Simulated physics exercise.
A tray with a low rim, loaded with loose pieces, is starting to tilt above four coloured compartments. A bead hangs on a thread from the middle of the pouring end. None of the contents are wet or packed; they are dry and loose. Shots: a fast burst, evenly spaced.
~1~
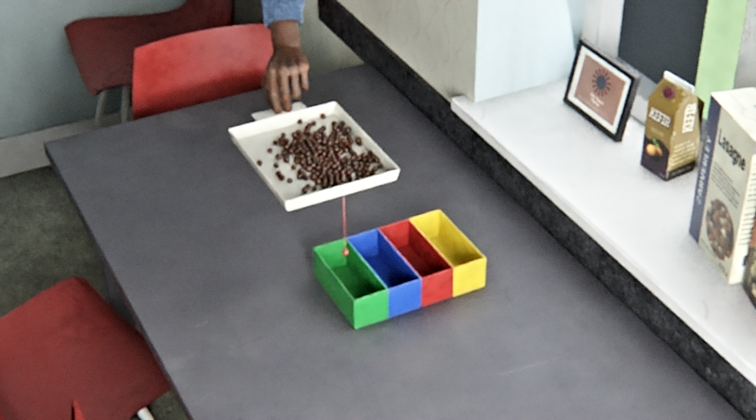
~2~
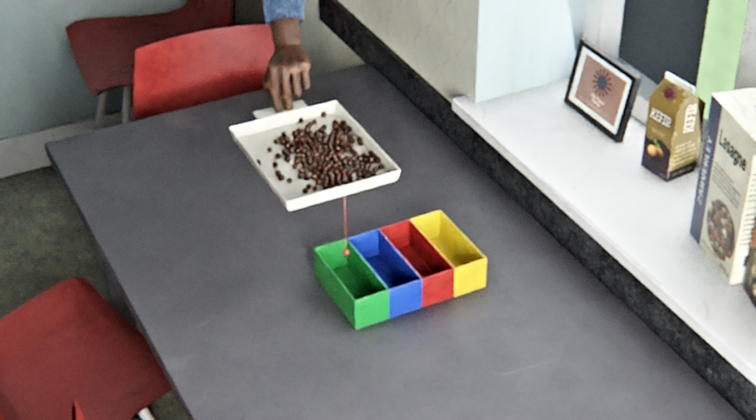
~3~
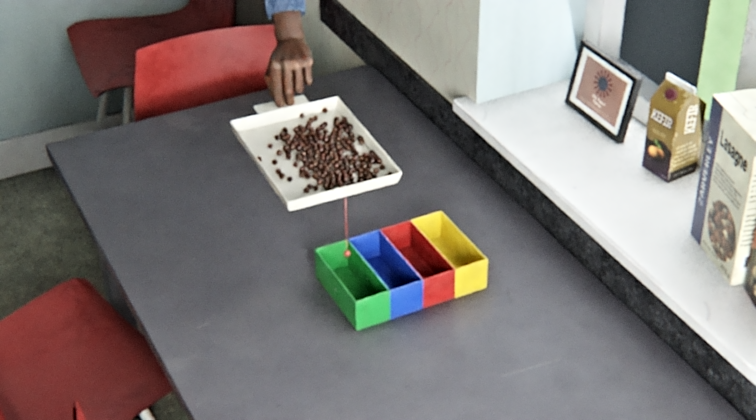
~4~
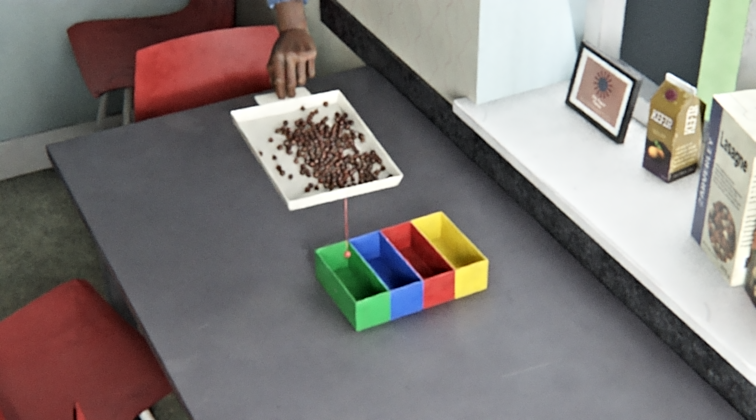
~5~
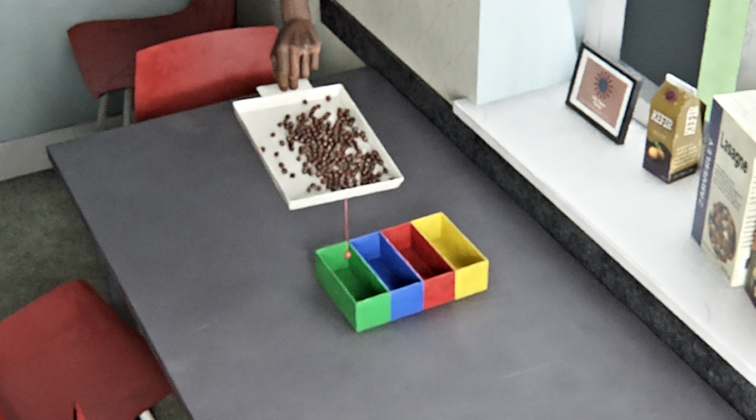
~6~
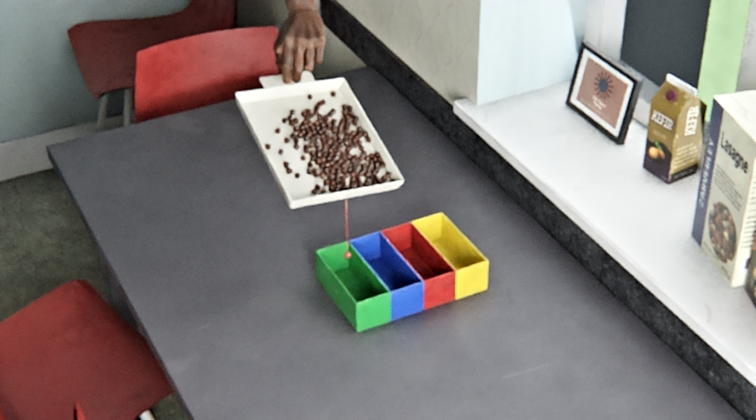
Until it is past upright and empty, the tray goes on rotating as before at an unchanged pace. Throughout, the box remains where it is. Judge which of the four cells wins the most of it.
Most goes to the red cell.
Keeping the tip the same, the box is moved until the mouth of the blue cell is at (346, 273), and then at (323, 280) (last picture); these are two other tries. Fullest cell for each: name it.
In the first try it is the yellow one, in the second it is that yellow cell.
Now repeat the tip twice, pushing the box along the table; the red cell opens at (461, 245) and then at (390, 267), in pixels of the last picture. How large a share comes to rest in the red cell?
Around 0 and around 40 per cent, in that order.
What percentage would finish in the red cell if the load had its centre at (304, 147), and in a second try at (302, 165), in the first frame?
Estimate: 50 % first, 50 % second.
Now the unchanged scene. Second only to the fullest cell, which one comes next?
The blue cell.
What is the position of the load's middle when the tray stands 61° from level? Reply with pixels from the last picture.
About (369, 175).
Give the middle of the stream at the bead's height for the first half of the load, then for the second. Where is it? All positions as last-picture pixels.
Initially about (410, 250); subsequently about (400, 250).
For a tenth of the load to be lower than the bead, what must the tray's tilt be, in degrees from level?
Tilt: Around 75 degrees.
Soon after the last picture, tray tipped steeply; nearly all on the tray; a stray few in the blue cell; a stray few in the red cell; a small part falling or outside the box.
A little later, tray tipped right over; a small part on the tray; about a third in the red cell; about a quarter in the blue cell; a small part in the green cell; a stray few in the yellow cell; a small part falling or outside the box.
Later still, tray tipped past a quarter turn; about half in the red cell; about a third in the blue cell; a small part in the green cell; a stray few in the yellow cell; a stray few falling or outside the box.
At rest, tray tipped past a quarter turn; about half in the red cell; about a third in the blue cell; a small part in the green cell; a stray few in the yellow cell; a stray few outside the box.
